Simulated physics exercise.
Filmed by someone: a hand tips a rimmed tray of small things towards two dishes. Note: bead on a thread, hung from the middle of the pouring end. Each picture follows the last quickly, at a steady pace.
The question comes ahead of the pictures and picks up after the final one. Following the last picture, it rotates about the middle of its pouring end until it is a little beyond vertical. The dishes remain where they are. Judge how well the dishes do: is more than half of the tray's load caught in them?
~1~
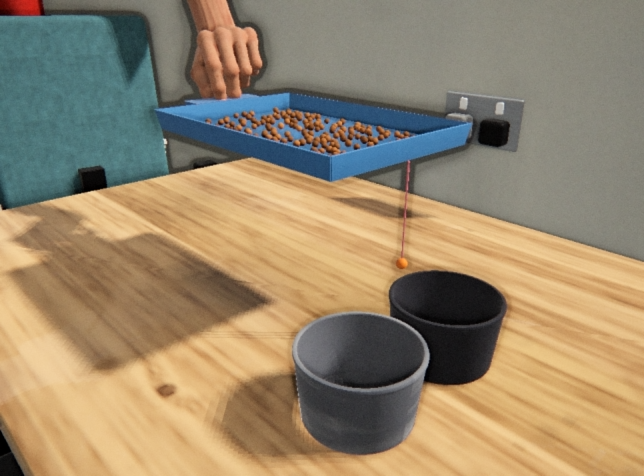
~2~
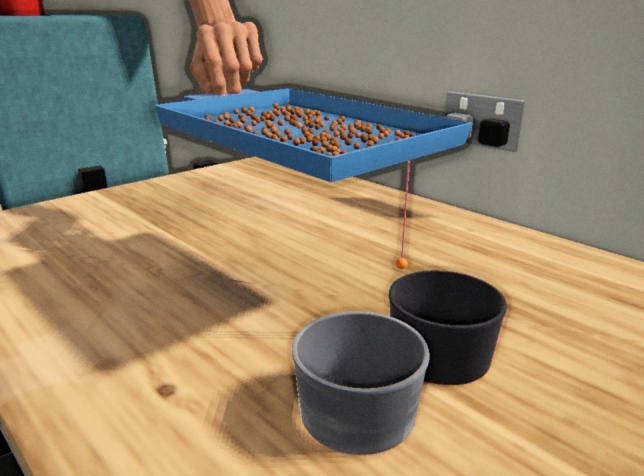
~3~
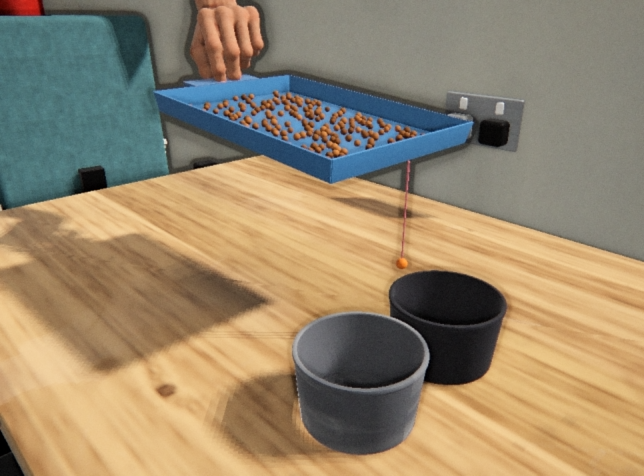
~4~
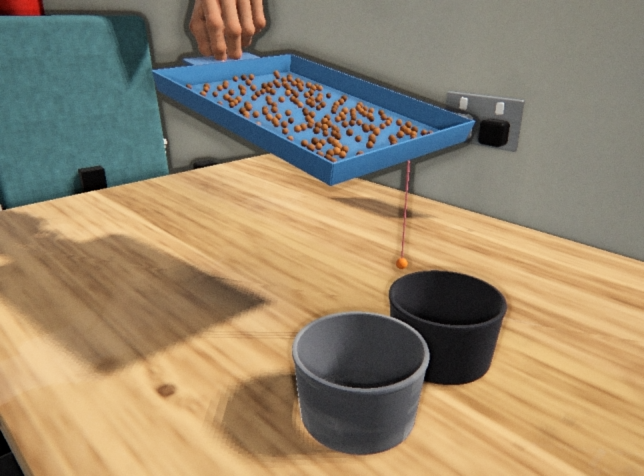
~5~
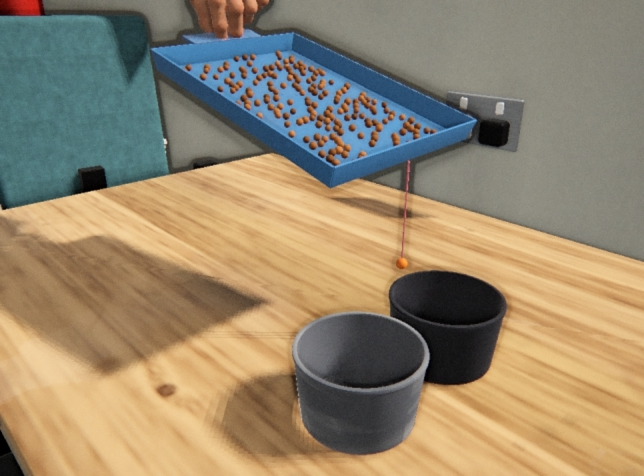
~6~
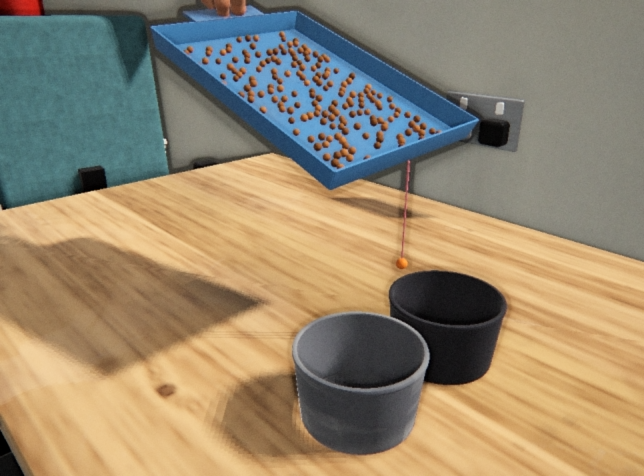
Yes, more than half is caught.
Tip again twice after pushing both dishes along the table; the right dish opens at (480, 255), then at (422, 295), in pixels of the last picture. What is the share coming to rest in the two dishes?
You'd get 40 in a hundred first and 80 in a hundred after that.
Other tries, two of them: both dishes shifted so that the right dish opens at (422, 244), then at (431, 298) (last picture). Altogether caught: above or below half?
A minority, then a majority.
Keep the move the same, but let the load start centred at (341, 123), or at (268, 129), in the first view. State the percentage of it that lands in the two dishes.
Roughly 90 and 80 percent, in that order.
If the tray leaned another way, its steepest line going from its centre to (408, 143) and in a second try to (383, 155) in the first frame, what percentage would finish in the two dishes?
In order, some 0 % and some 70 %.
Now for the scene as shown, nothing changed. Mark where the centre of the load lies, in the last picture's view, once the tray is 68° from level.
I'd mark the middle close to (376, 166).
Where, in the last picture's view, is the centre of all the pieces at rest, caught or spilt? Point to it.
Somewhere close to (387, 391) in the last picture.
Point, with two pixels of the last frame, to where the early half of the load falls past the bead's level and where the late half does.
For the early half I get (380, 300), and for the late half (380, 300).
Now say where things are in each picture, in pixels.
Corners of the pouring end near (331, 155) and (466, 123), level; middle of the load near (311, 134), cereal balls; left dish near (410, 406); right dish near (493, 343); bead on its thread near (402, 264), in the first frame.
Corners of the pouring end near (331, 156) and (466, 123), level; middle of the load near (311, 132), in the second frame.
Corners of the pouring end near (332, 158) and (468, 122), tipped barely, lowest at the left corner; middle of the load near (311, 125), in the third frame.
Corners of the pouring end near (333, 161) and (469, 120), tipped a little, lowest at the left corner; middle of the load near (312, 115), in the fourth frame.
Corners of the pouring end near (334, 164) and (471, 119), tipped clearly, lowest at the left corner; middle of the load near (314, 105), in the fifth frame.
Corners of the pouring end near (335, 168) and (473, 118), tipped clearly, lowest at the left corner; middle of the load near (319, 98), all but a few on the move; left dish near (410, 406); right dish near (493, 343), in the sixth frame.
Shortly afterwards, tray tipped steeply; the bulk on the tray; only a few in the left dish; only a few in the right dish; only a few outside both; a little in the air.
Next, tray tipped past a quarter turn; near a quarter on the tray; near a quarter in the left dish; a little in the right dish; a little outside both; near a third in the air.
Some moments later, tray tipped past a quarter turn; near half in the left dish; near a third in the right dish; near a quarter outside both.
In the end, tray tipped past a quarter turn; near half in the left dish; near a third in the right dish; near a quarter outside both.
